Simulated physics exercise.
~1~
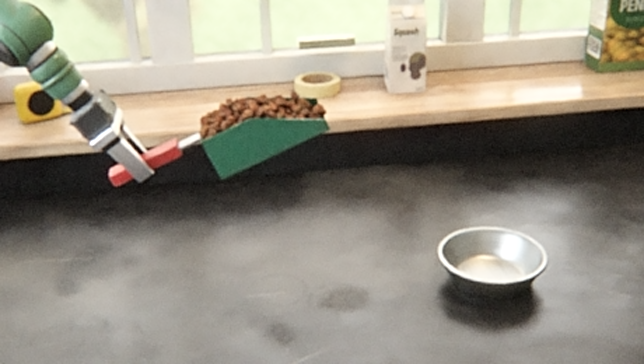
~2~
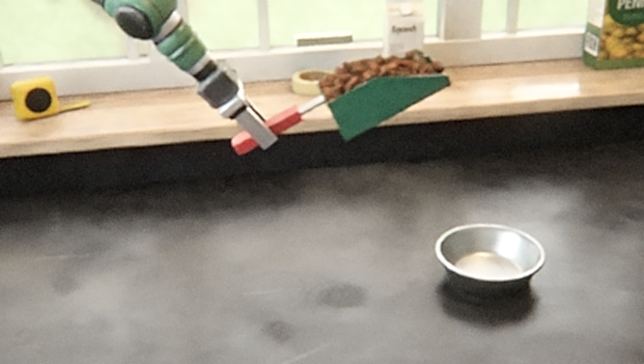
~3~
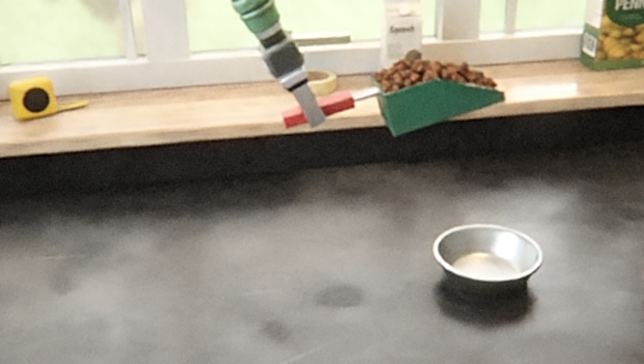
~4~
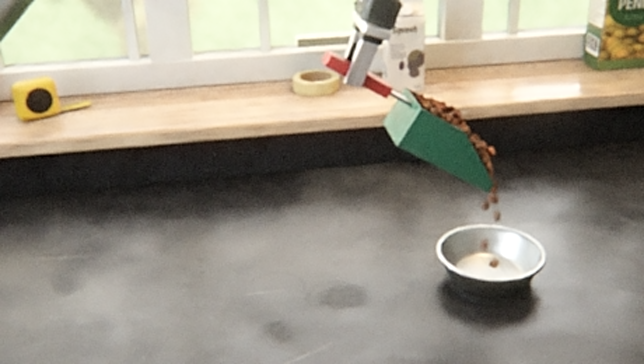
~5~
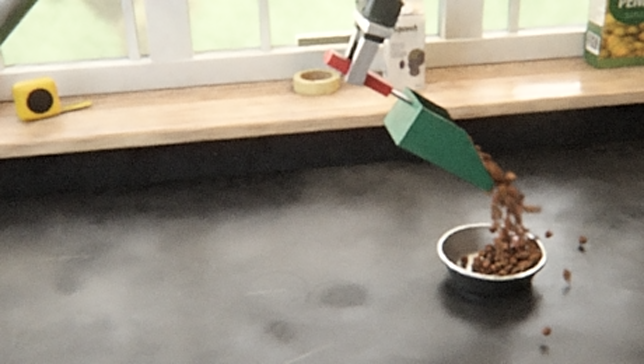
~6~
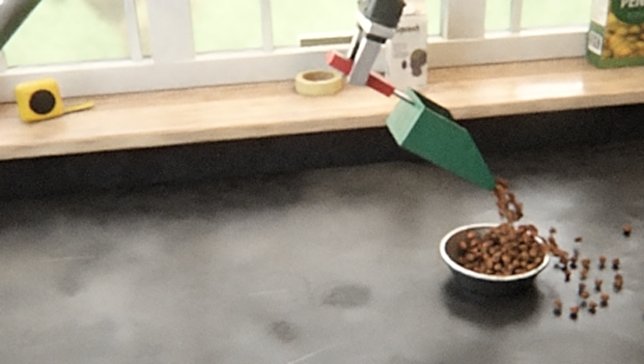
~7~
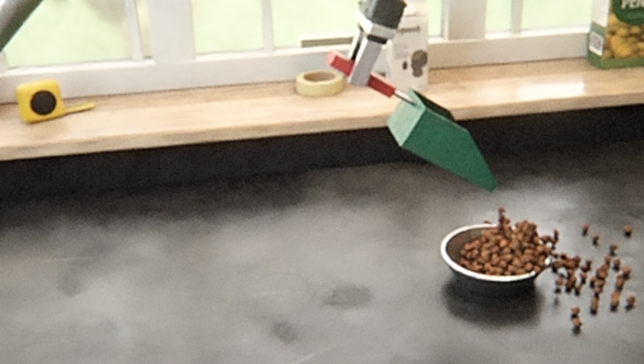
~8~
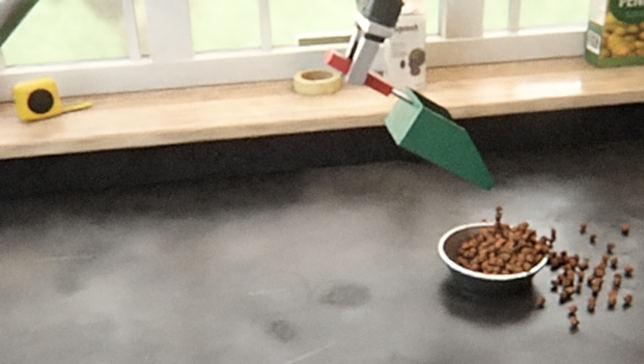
A robot arm moves a green scoop right and tips brown pellets into a metal bowl, spilling some.
